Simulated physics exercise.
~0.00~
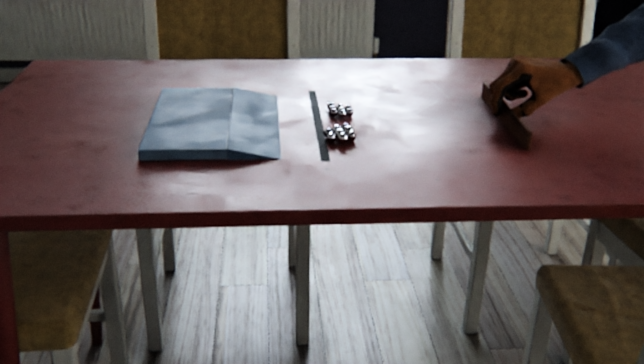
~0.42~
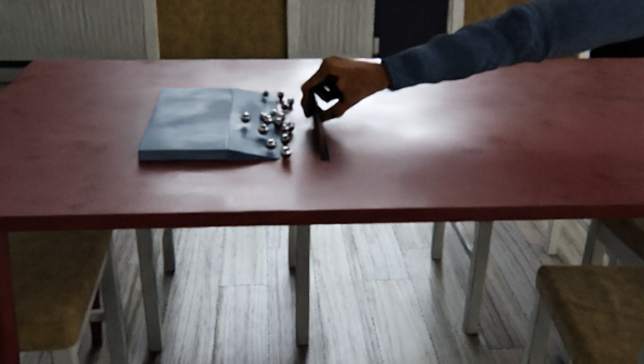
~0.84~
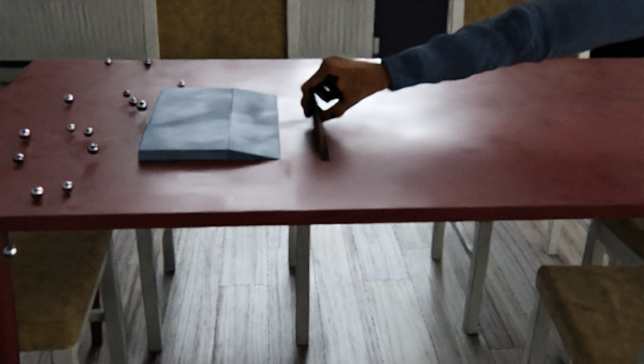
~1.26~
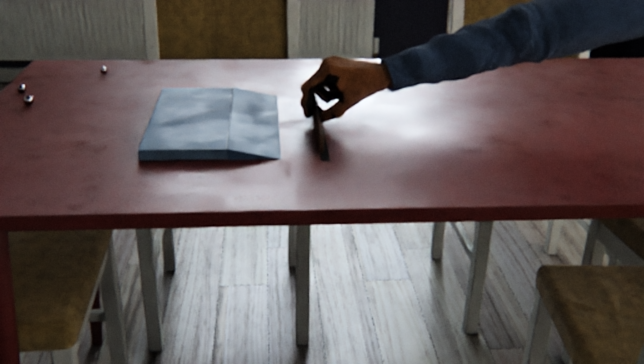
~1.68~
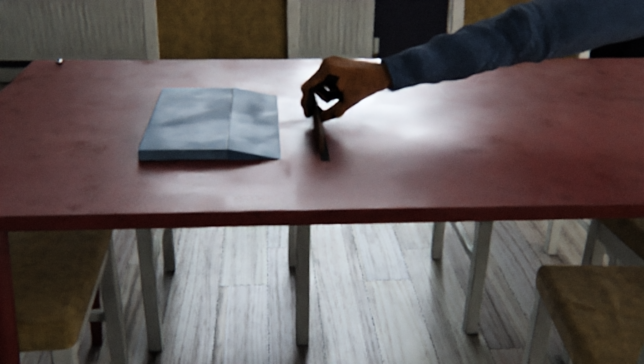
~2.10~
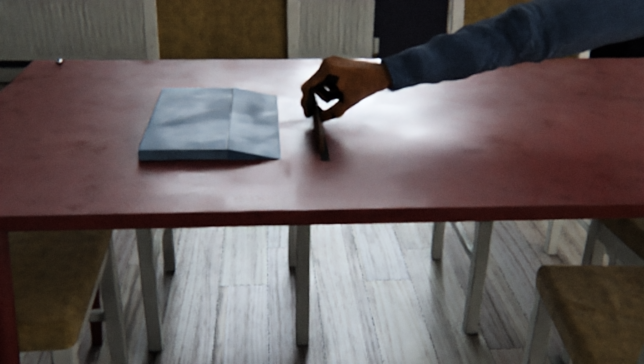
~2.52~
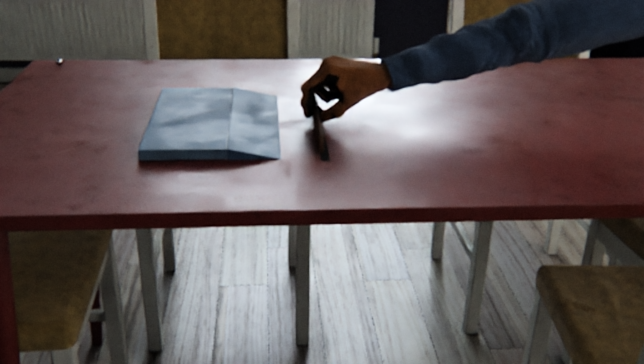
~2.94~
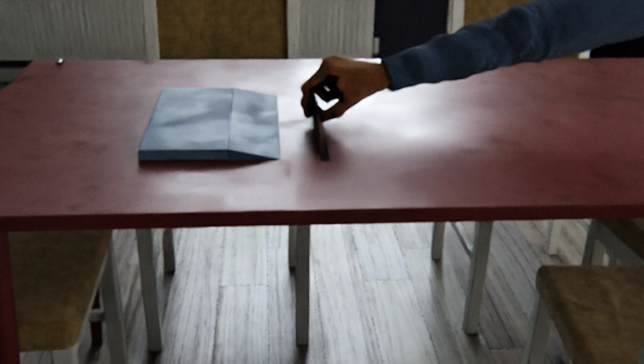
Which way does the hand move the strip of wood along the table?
The hand moves the strip of wood to the left, towards the black tape and the wedge.
